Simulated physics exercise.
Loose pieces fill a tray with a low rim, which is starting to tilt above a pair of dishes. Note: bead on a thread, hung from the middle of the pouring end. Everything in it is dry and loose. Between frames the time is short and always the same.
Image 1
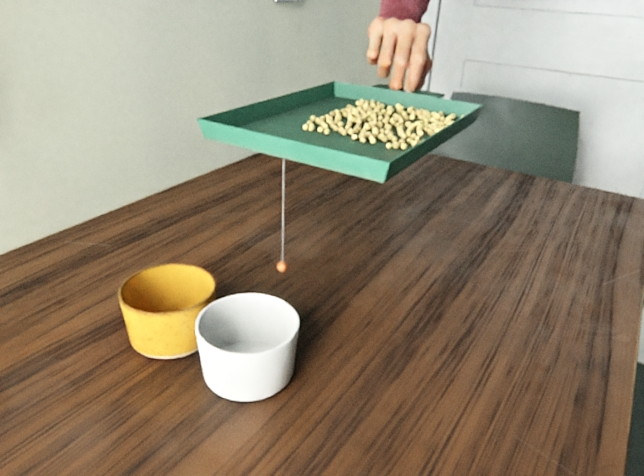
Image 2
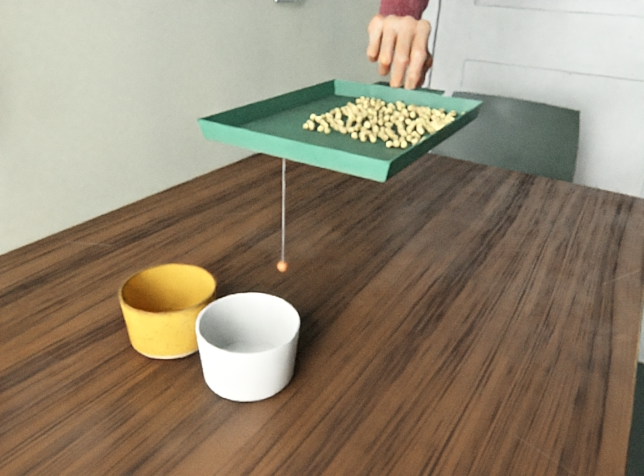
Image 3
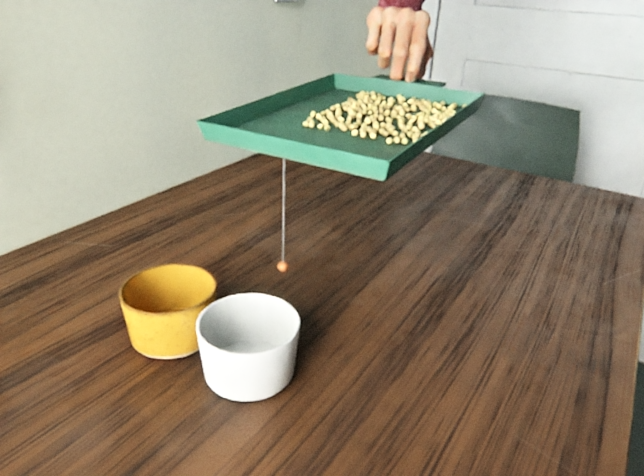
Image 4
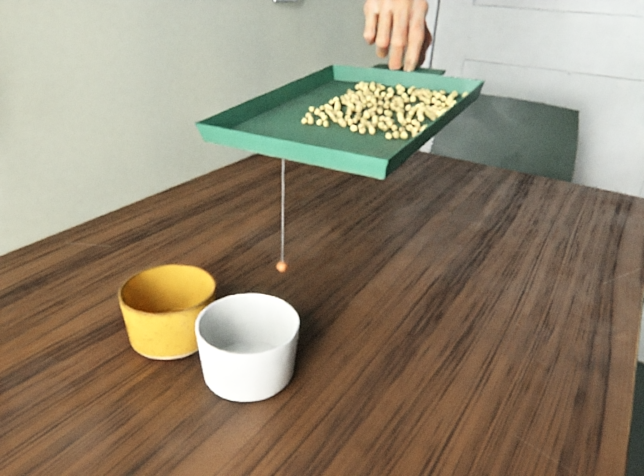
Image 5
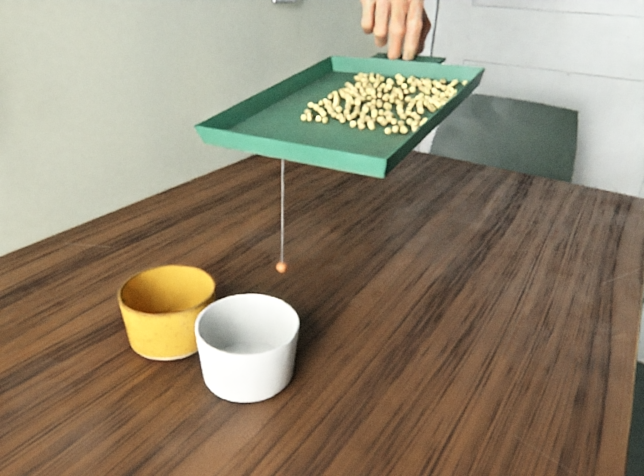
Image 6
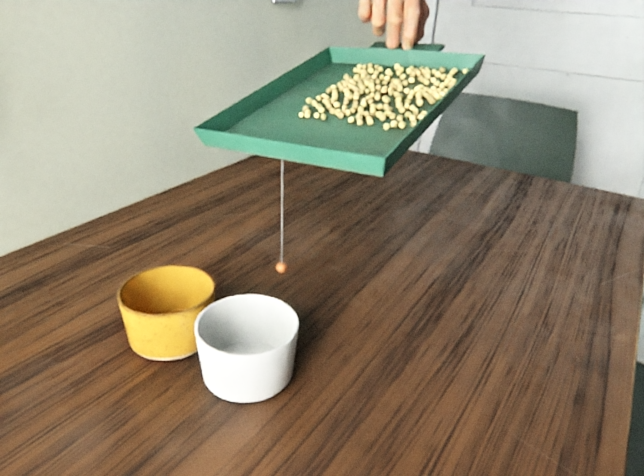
Above two dishes on a wooden table, a hand slowly tilts a green tray of beans.
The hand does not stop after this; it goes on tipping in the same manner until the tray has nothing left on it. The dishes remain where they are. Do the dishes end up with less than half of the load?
Most of what falls will come down outside the dishes.
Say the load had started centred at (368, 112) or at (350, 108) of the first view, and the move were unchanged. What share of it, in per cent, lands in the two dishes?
Around 20 then around 20 per cent.
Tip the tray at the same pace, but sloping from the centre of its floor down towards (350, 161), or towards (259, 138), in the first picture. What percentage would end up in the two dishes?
Near 0 % and, after that, 0 %.
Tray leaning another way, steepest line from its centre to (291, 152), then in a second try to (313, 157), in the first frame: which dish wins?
So, first the right-side one, then the right-side one.
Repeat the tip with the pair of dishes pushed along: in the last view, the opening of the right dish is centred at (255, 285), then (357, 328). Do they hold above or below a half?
Well, a majority share the first time and a minority share the next.
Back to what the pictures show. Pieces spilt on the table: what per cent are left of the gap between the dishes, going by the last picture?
40 %, near enough.
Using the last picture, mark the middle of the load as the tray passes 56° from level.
Near the pixel (247, 145).
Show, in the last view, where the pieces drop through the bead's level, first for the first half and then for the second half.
About (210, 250), and after that about (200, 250).
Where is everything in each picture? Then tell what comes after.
In the first picture, corners of the pouring end (204, 119) and (386, 160), level; middle of the load (386, 121), soya beans; left dish (135, 329); right dish (215, 370); bead on its thread (283, 266).
In the second picture, corners of the pouring end (204, 119) and (386, 159), level; middle of the load (386, 119).
In the third picture, corners of the pouring end (204, 120) and (386, 158), tipped barely, lowest at the left corner; middle of the load (387, 114).
In the fourth picture, corners of the pouring end (202, 122) and (384, 157), tipped a little, lowest at the left corner; middle of the load (386, 106).
In the fifth picture, corners of the pouring end (201, 125) and (383, 156), tipped a little, lowest at the left corner; middle of the load (385, 99).
In the sixth picture, corners of the pouring end (200, 127) and (381, 155), tipped a little, lowest at the left corner; middle of the load (384, 91); left dish (134, 331); right dish (215, 371).
Just after the last frame, tray tipped steeply; almost all on the tray; about a tenth in the left dish; just a few outside both; just a few in the air.
A moment on, tray tipped right over; roughly two thirds on the tray; just a few in the right dish; about a tenth in the left dish; about a tenth outside both; roughly a quarter in the air.
Further on, tray tipped past a quarter turn; about a tenth in the right dish; about a tenth in the left dish; the larger part outside both.
When it is over, tray tipped past a quarter turn; about a tenth in the right dish; about a tenth in the left dish; the larger part outside both.
